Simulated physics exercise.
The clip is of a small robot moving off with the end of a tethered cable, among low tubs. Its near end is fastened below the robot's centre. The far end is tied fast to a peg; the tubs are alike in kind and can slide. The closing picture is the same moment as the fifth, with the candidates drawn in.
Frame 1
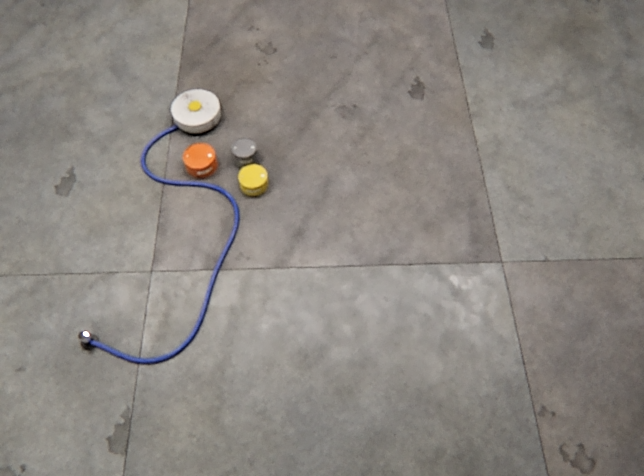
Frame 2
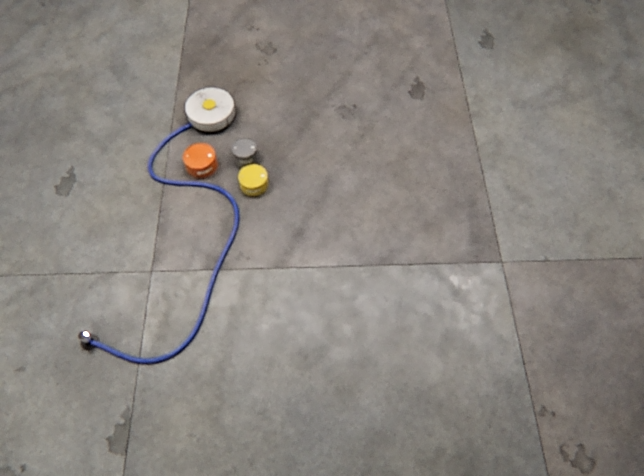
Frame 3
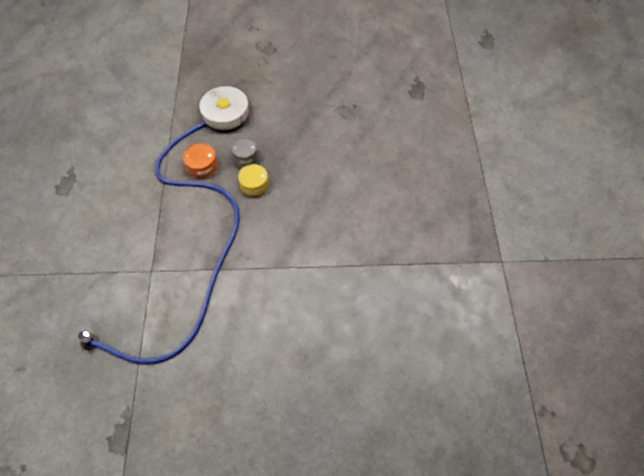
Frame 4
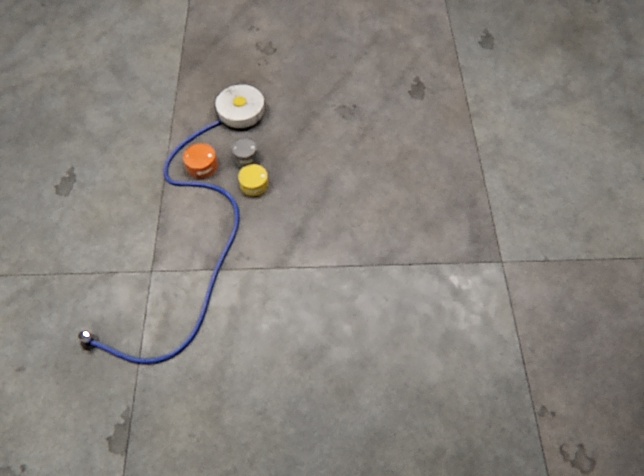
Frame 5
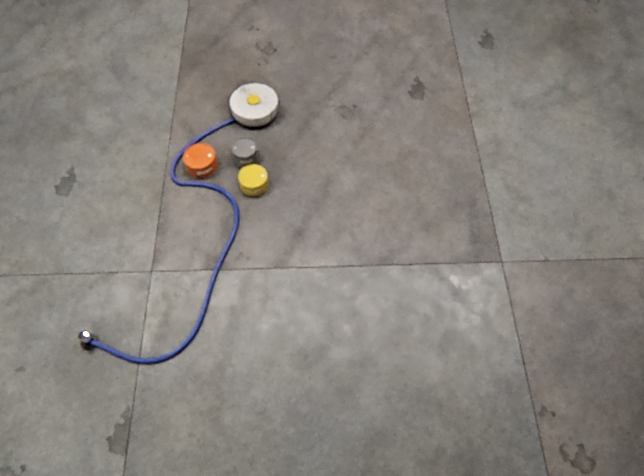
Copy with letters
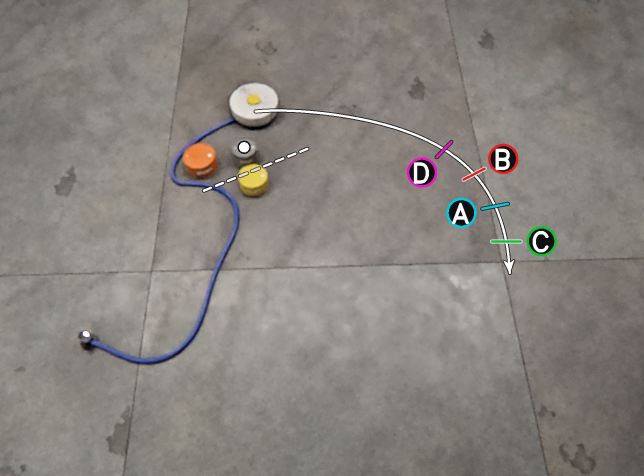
At first, a round white robot with a yellow centre sits above an orange, a grey and a yellow tub, trailing a curvy blue cable to a small peg at lower left. It slides steadily a short way right, drawing the cable's upper bend rightward to the orange tub, while the tubs stay still.
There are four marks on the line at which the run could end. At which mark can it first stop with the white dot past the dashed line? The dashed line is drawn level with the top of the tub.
The dot is across by B.
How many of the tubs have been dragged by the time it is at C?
Three.
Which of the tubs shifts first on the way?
Orange.
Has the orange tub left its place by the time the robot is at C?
Yes.
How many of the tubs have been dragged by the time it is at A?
Three.
On the marked copy, A at (495, 206); B at (474, 174); C at (506, 241); D at (444, 149); the dashed line at (259, 169); the route from (255, 112) via (422, 138) to (510, 273); the white dot at (244, 147).
Taking B. A third of the way, robot (336, 109); grey tub (245, 153).
Two thirds of the way, robot (417, 130); orange tub (207, 166); grey tub (245, 153).
When it is over, robot (476, 169); orange tub (241, 196); grey tub (266, 182); yellow tub (270, 204); the dot on the grey tub is over the dashed line.
As for the rest, A does it too, but is farther than needed; C does it too, but is farther than needed; D leaves the dotted tub short, at (251, 163).
